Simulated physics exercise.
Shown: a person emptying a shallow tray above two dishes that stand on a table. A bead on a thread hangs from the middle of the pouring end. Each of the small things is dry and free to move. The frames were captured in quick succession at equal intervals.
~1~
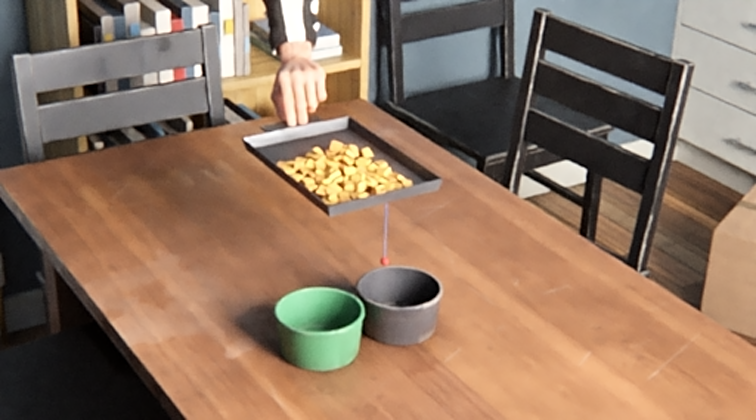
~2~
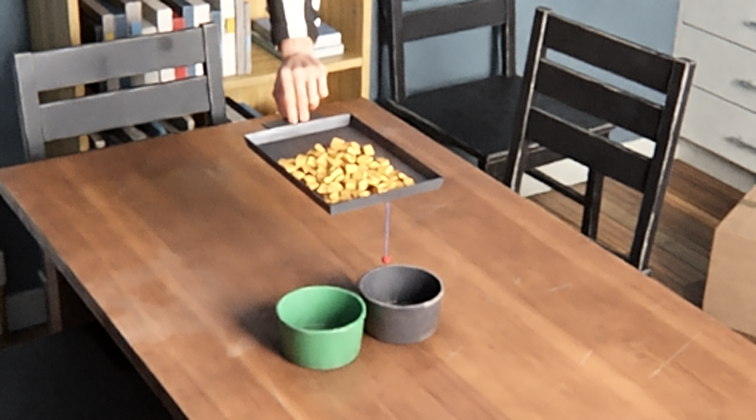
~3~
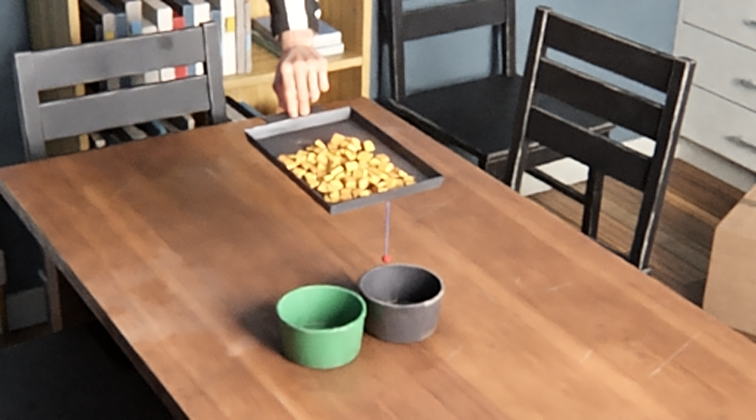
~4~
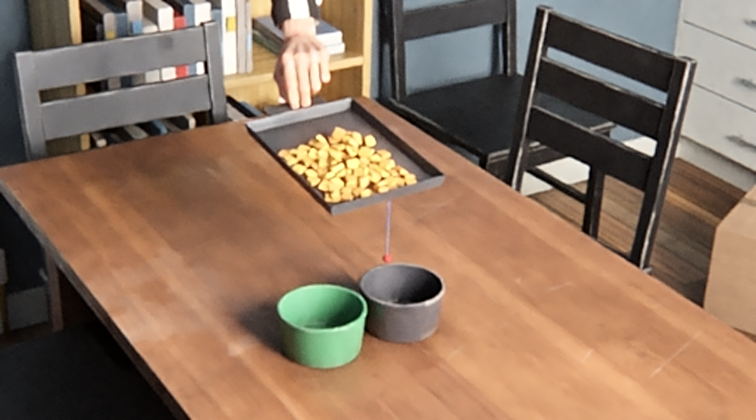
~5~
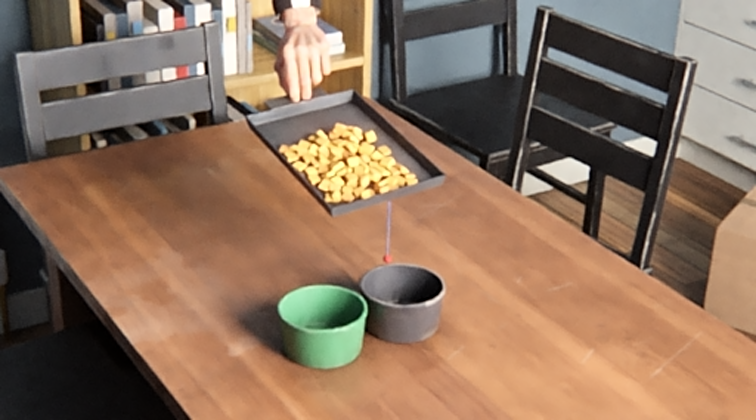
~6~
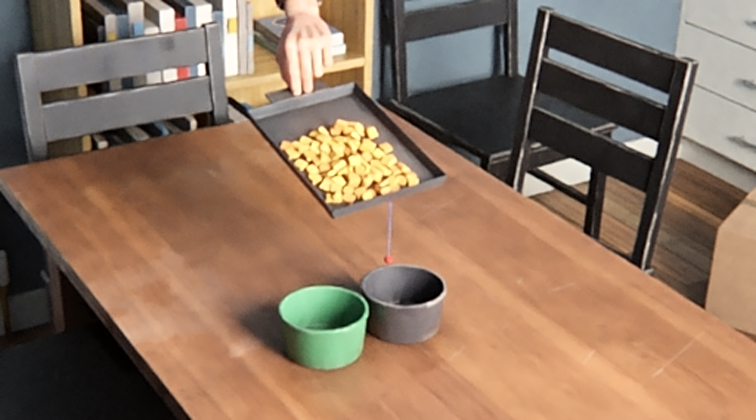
A shallow dark tray of golden cereal squares, held at its far edge by a hand, begins nearly level above a wooden table. The hand gradually raises that far edge, tilting the tray toward the green and dark grey bowls, and the near edge dips slightly at its left corner while the cereal stays heaped.
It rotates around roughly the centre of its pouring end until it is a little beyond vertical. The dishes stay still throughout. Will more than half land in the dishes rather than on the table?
Yes.
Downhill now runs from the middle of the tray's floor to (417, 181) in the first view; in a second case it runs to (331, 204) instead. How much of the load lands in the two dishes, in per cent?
About 10 % and about 40 %.
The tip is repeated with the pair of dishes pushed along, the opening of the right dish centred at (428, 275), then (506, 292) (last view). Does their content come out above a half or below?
Well, the bulk the first time and the minor share the second time.
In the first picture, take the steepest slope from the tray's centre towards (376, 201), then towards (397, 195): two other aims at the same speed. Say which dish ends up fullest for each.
In turn: Right; right.
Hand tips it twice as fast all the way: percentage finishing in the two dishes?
I'd say near 80 per cent.
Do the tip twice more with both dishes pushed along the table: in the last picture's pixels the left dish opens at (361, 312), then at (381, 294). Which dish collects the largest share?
In the first try it's the one on the left, and in the second it's the one on the left.
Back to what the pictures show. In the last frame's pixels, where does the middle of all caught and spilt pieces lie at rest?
Last view, centre at rest - approx. (369, 328).
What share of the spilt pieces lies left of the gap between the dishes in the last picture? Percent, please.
60 %, near enough.
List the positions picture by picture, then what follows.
Corners of the pouring end (330, 205) and (439, 178), level; middle of the load (353, 173), cereal squares; left dish (341, 346); right dish (422, 321); bead on its thread (385, 261), in the first frame.
Corners of the pouring end (331, 204) and (440, 177), level; middle of the load (354, 171), in the second frame.
Corners of the pouring end (331, 204) and (440, 175), tipped barely, lowest at the left corner; middle of the load (354, 169), in the third frame.
Corners of the pouring end (332, 205) and (441, 174), tipped a little, lowest at the left corner; middle of the load (355, 166), in the fourth frame.
Corners of the pouring end (333, 206) and (442, 174), tipped a little, lowest at the left corner; middle of the load (356, 163), in the fifth frame.
Corners of the pouring end (334, 209) and (443, 174), tipped a little, lowest at the left corner; middle of the load (357, 162); left dish (345, 344); right dish (426, 320), in the sixth frame.
Just after the last frame, tray tipped steeply; every one on the tray.
A moment on, tray tipped right over; roughly a quarter on the tray; roughly a quarter in the left dish; roughly a quarter in the right dish; about a tenth outside both; about a tenth in the air.
Further on, tray tipped past a quarter turn; roughly a third in the left dish; roughly half in the right dish; roughly a quarter outside both.
When it is over, tray tipped past a quarter turn; roughly a third in the left dish; roughly half in the right dish; roughly a quarter outside both.
